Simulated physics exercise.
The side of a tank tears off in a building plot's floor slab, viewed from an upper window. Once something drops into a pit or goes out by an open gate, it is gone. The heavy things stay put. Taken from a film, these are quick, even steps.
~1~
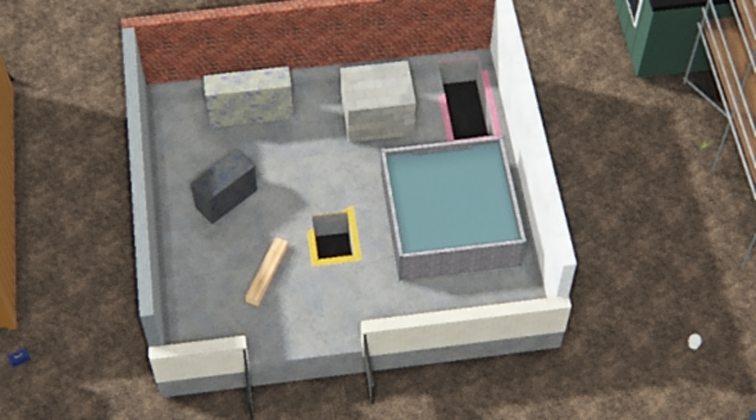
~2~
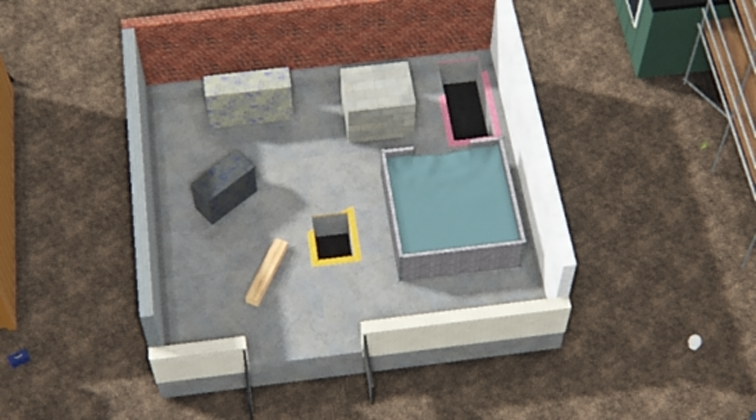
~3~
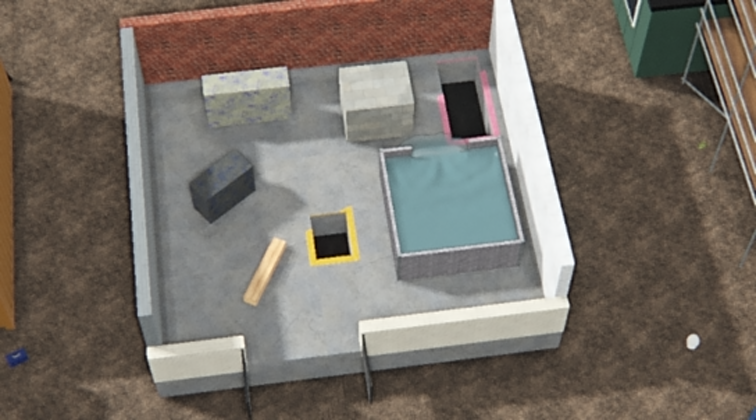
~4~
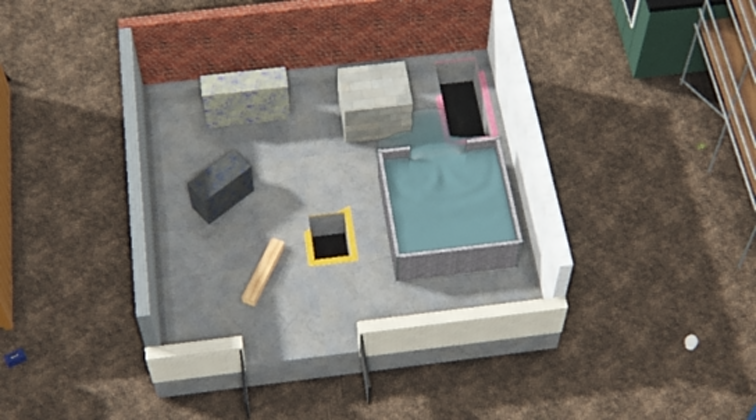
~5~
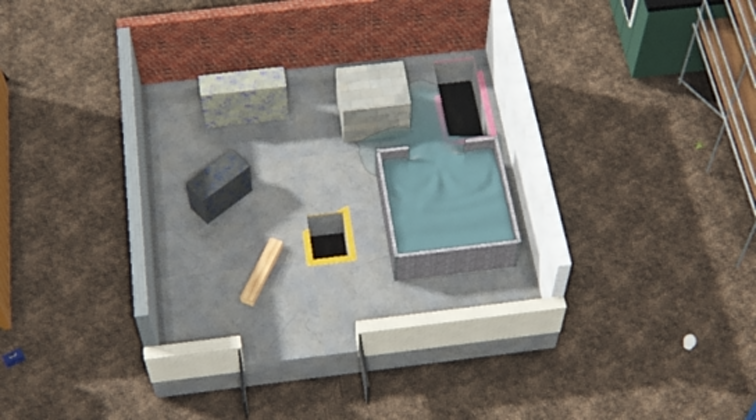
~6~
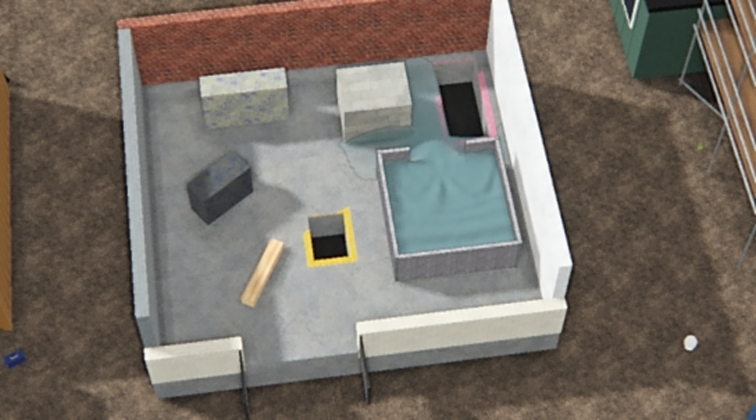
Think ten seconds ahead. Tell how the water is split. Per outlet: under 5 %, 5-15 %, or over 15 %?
One by one: The gate will capture a light share below five per cent; the yellow pit will capture a light share below five per cent; the pink pit will capture a heavy share beyond fifteen per cent.
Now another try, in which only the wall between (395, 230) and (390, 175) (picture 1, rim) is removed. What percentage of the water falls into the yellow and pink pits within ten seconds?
Yellow about 60 %, pink about 0 %.
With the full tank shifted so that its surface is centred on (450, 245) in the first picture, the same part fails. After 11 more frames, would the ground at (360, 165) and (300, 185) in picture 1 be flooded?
Spot by spot: Drenched, after that drenched.
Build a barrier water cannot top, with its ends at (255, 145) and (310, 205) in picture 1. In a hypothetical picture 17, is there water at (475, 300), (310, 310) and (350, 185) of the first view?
Spared; spared; swamped.
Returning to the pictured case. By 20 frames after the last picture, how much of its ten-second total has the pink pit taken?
Something like 55 in a hundred.
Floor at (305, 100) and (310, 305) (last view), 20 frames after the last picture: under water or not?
Soaked, spared.
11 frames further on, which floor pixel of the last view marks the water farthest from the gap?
Somewhere about (193, 171).
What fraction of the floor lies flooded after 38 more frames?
It comes to roughly 65 in a hundred.
A moment on, water covers 20 % of the floor; the gate 0 %, the yellow pit 0 %, the pink pit 8 %.
Next, water covers 35 % of the floor; the gate 0 %, the yellow pit 0 %, the pink pit 17 %.
Then, water covers 55 % of the floor; the gate 0 %, the yellow pit 1 %, the pink pit 28 %.
Later, water covers 65 % of the floor; the gate 0 %, the yellow pit 2 %, the pink pit 41 %.
In the end, water covers 80 % of the floor; the gate 1 %, the yellow pit 3 %, the pink pit 51 %.
